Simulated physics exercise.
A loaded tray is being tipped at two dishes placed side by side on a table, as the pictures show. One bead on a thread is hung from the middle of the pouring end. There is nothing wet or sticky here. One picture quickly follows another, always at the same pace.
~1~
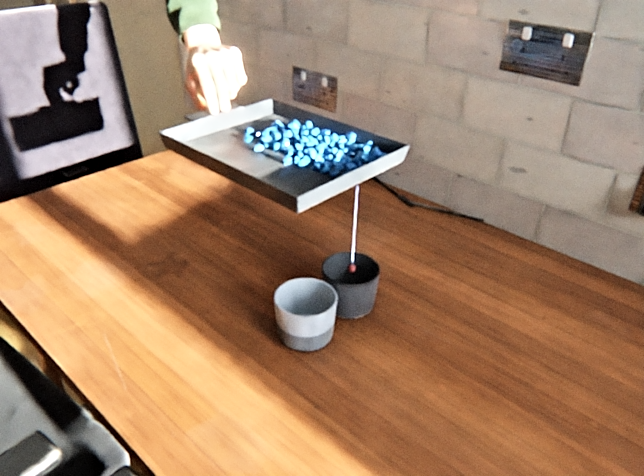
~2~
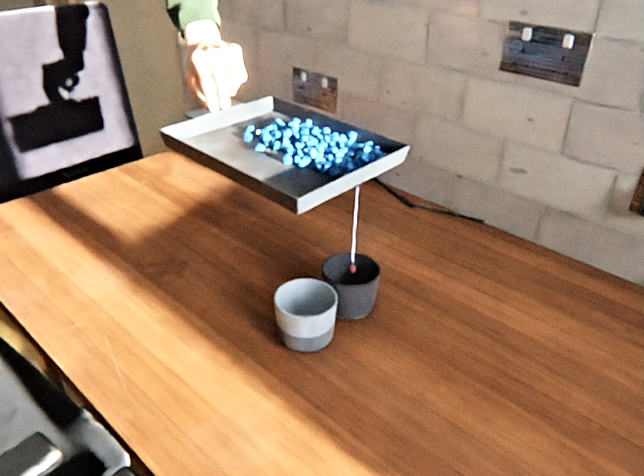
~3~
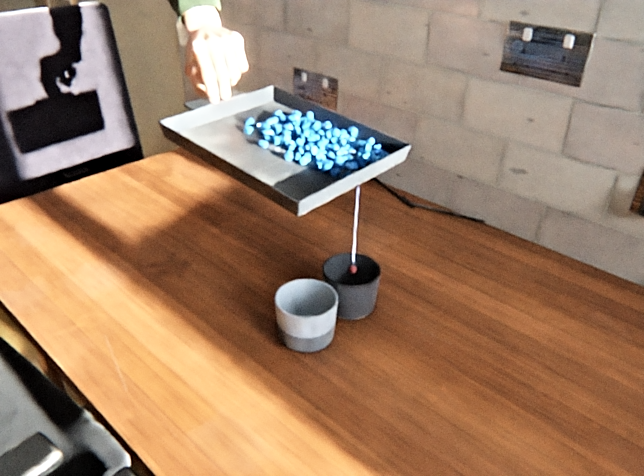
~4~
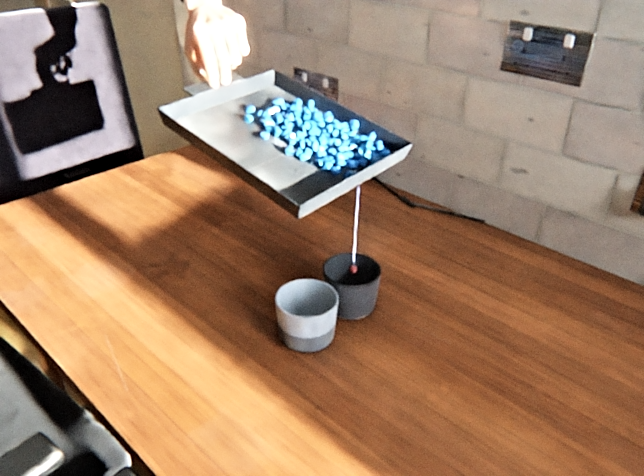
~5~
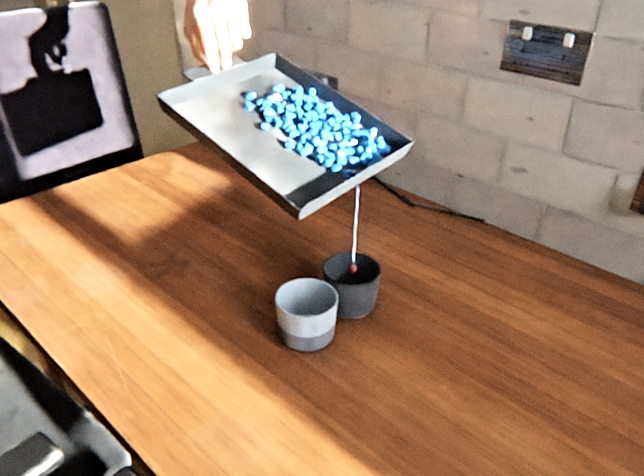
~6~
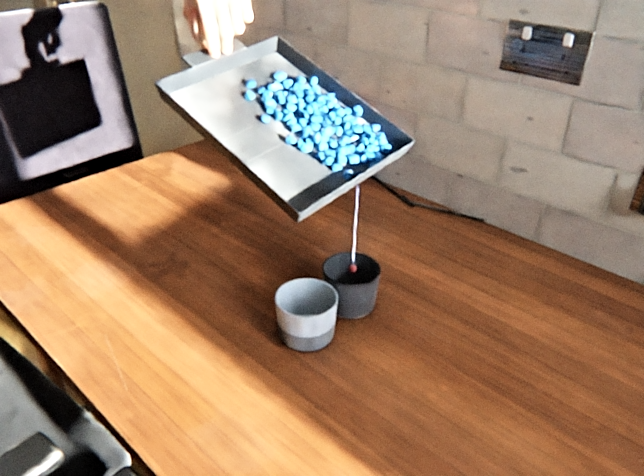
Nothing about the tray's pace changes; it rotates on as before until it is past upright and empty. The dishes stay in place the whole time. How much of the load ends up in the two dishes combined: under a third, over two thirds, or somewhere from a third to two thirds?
Most likely the dishes will fail to trap a third of the load.
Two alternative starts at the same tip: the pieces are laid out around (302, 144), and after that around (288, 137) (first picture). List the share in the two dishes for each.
In order, roughly 20 % and 20 %.
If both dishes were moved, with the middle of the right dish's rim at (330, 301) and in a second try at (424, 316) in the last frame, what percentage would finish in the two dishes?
40 % and 0 %.
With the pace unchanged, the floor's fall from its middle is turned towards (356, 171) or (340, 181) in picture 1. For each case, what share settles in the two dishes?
Close to 0 percent first and close to 0 percent second.
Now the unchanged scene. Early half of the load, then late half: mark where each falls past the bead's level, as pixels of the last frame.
Around (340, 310) first; around (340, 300) second.
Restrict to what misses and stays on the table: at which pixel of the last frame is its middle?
The middle is around (344, 381).
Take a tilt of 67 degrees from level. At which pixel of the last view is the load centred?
I'd put it at about (342, 177).
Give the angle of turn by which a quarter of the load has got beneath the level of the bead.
It's turned some 90 degrees by then.
Just after the last frame, tray tipped steeply; almost all on the tray; about a tenth in the air.
A moment on, tray tipped past a quarter turn; roughly a quarter on the tray; just a few in the left dish; roughly half outside both; roughly a quarter in the air.
Further on, tray tipped past a quarter turn; roughly a quarter in the left dish; the larger part outside both.
When it is over, tray tipped past a quarter turn; roughly a quarter in the left dish; not one in the right dish; the larger part outside both.
